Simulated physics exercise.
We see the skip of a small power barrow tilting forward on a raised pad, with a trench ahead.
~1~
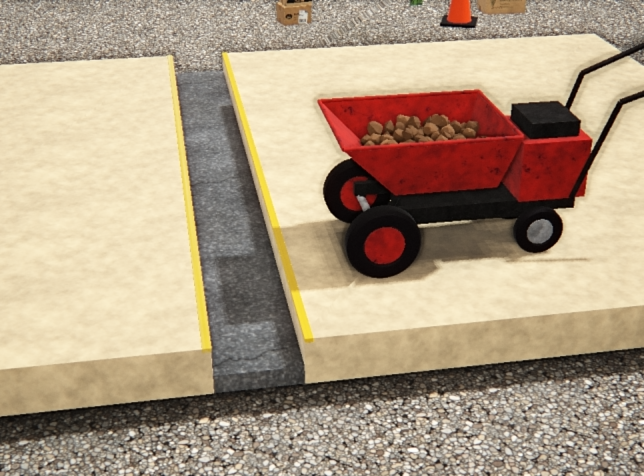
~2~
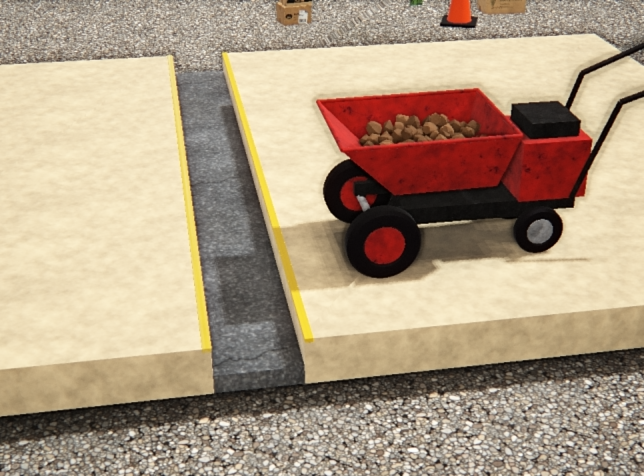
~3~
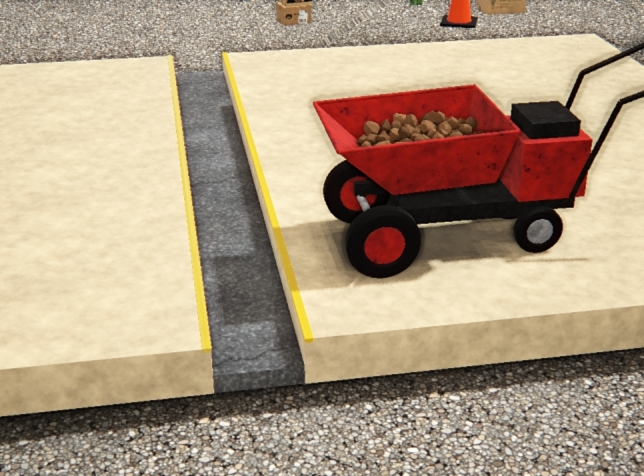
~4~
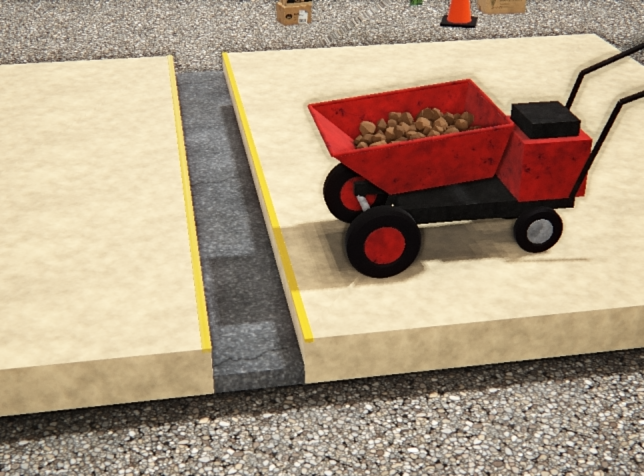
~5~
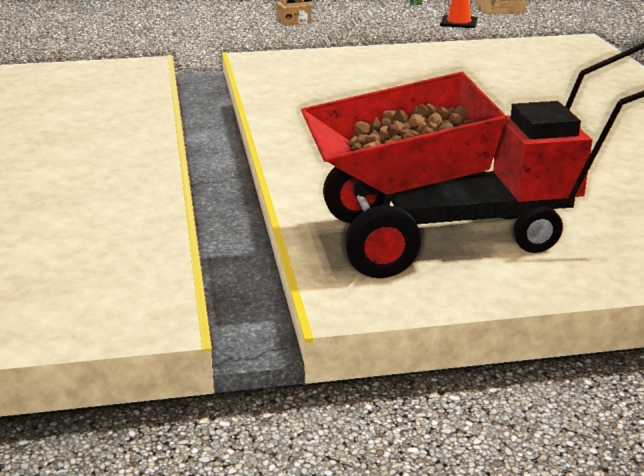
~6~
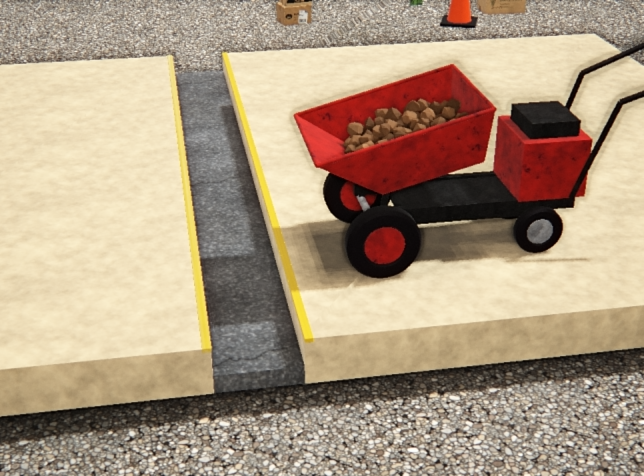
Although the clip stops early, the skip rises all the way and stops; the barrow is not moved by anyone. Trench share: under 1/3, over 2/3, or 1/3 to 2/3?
Trench gets above two thirds.
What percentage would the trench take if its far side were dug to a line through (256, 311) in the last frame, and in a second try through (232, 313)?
Roughly 20 % and 60 %.
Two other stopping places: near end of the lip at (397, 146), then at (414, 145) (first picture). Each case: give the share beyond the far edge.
0 % and 0 %.
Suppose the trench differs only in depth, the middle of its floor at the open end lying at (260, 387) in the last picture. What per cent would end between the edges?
I'd guess about 100 %.
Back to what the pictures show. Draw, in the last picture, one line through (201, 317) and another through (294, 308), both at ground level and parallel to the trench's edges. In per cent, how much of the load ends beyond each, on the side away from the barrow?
Estimate: 0 %, then 100 %.
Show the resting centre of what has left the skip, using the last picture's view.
Around (231, 274).
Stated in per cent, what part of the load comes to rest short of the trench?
It works out to roughly 0 percent.
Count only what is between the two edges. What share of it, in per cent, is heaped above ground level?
The answer is close to 10 per cent.
Shortly afterwards, skip tipped steeply; the whole lot in the skip.
Next, skip tipped steeply; the bulk in the skip; near a quarter in or heaped over the trench; only a few falling.
Some moments later, skip tipped right over; only a few in the skip; all but a few in or heaped over the trench; a little beyond it.
In the end, skip tipped right over; all but a few in or heaped over the trench; a little beyond it.
